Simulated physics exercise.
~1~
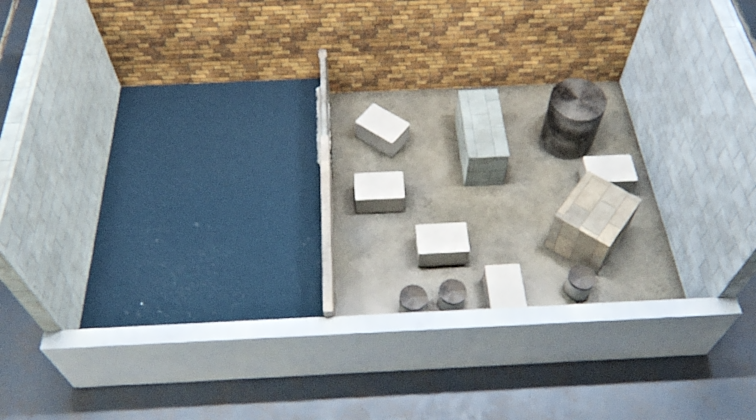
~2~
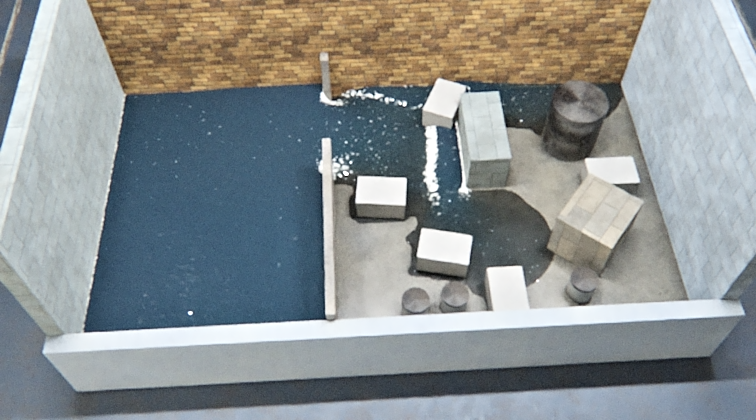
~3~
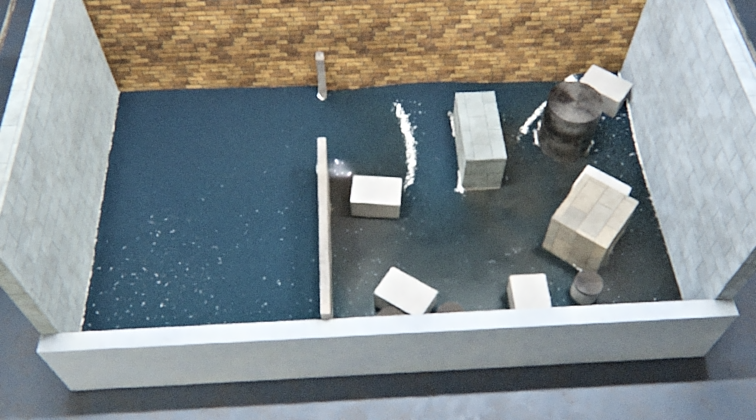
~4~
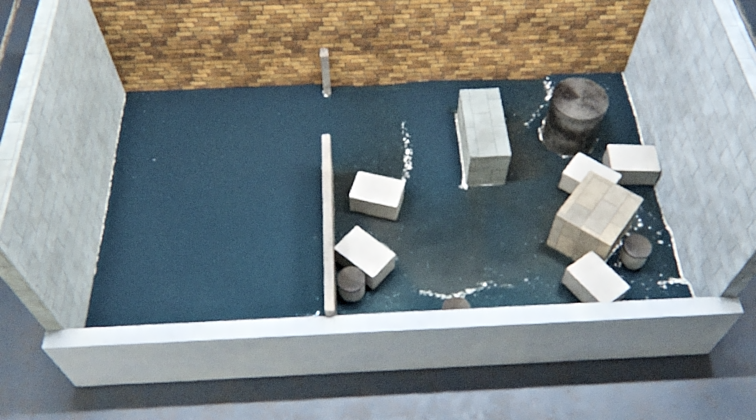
Dark blue water burst through a gap in the wall from the left side and spread across the dry floor on the right, pushing a white block to the far side and shifting others, until the floor was covered and several pale blocks sat scattered about.
